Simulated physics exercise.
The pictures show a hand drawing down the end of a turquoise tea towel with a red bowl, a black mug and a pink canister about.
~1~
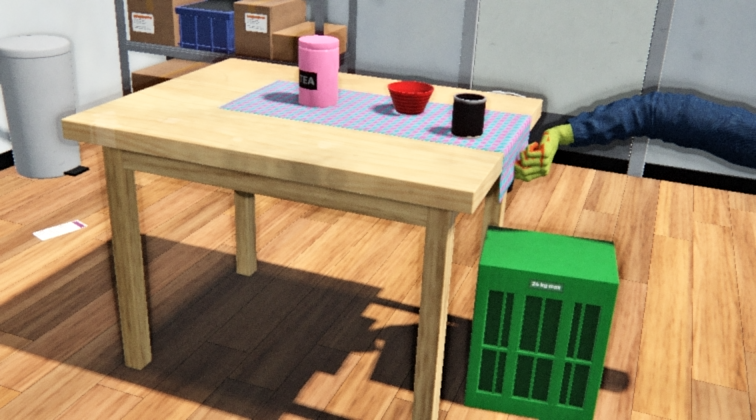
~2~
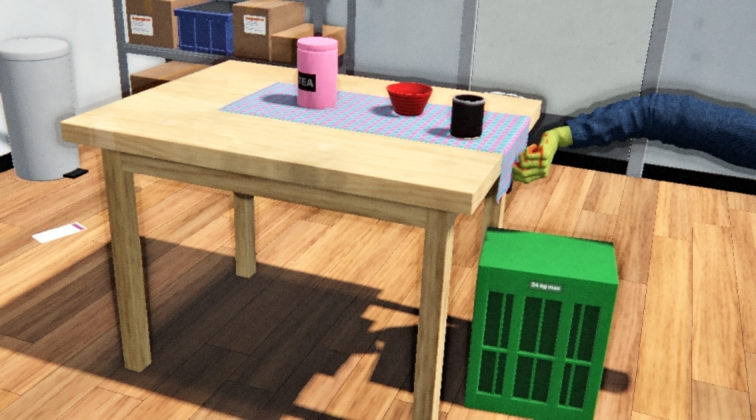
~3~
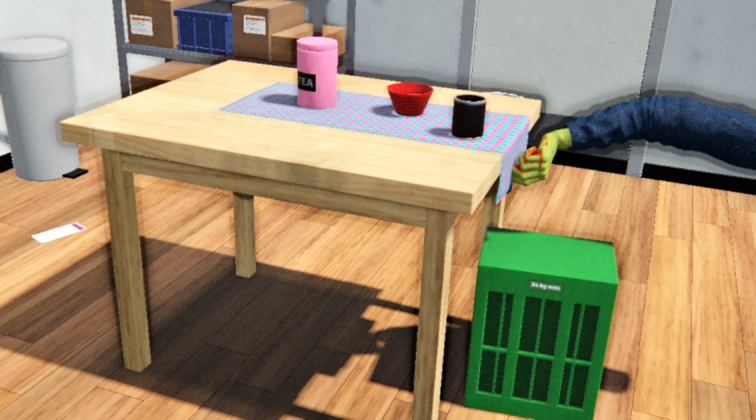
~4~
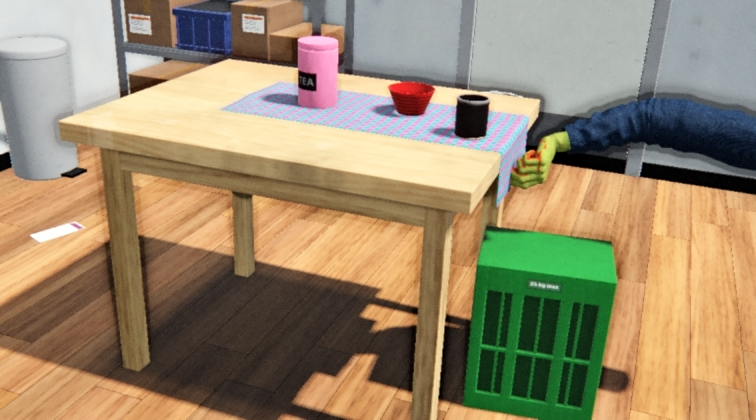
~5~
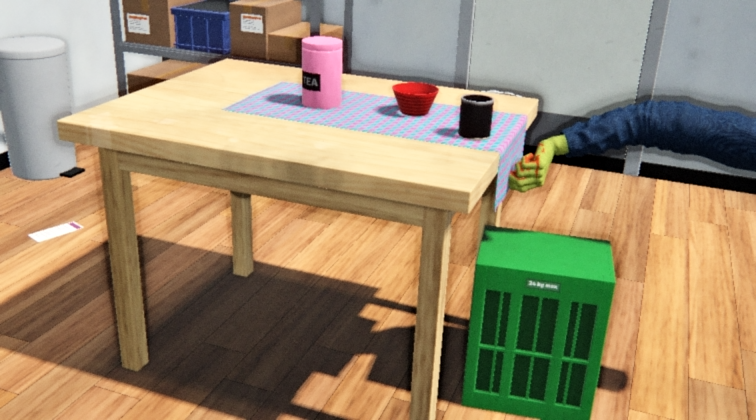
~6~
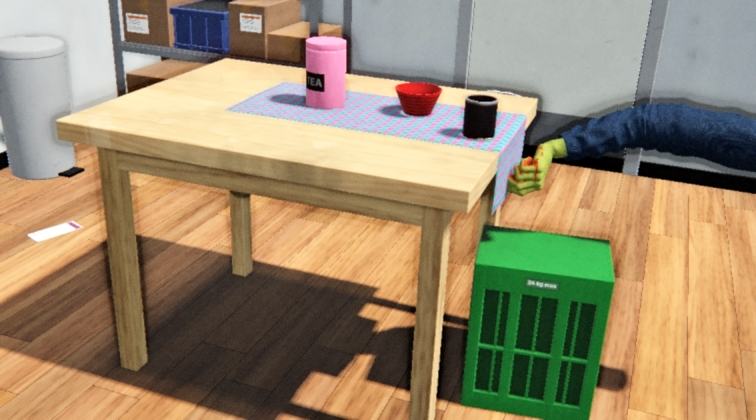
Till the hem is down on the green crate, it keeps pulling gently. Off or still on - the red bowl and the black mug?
Red bowl: Still on, black mug: Off.
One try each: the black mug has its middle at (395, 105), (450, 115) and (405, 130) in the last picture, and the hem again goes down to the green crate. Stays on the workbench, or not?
First spot: It stays put; second: It ends up off; third: It stays put.
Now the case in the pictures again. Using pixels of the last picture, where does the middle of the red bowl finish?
It ends up near (470, 108).
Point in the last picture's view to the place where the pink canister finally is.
It ends up near (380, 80) in the last view.
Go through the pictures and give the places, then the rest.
The first frame shows tea towel end (500, 203); red bowl (411, 87); black mug (470, 96); pink canister (319, 39); top of the crate (566, 266).
The second frame shows tea towel end (498, 204), far hem (216, 110); black mug (469, 98); black mug stands on the cloth.
The third frame shows tea towel end (496, 205); red bowl (410, 88).
The fourth frame shows tea towel end (497, 208), far hem (219, 110); black mug (473, 97).
The fifth frame shows tea towel end (495, 212); red bowl (416, 88).
The sixth frame shows tea towel end (491, 215), far hem (224, 110); red bowl (419, 88); black mug (482, 98); top of the crate (561, 265).
Then, 0.26 s on from there, hem going down; bowl moved a little; mug moved a little.
Then, 0.62 s on from there, hem going down; bowl carried along near (448, 105); mug over the edge.
Then, 1.04 s on from there, hem on the crate; bowl carried along near (469, 108); mug over the edge.
In the end, hem on the crate; bowl carried along near (470, 108); mug over the edge. The red bowl stays on the table and the black mug goes over the edge.
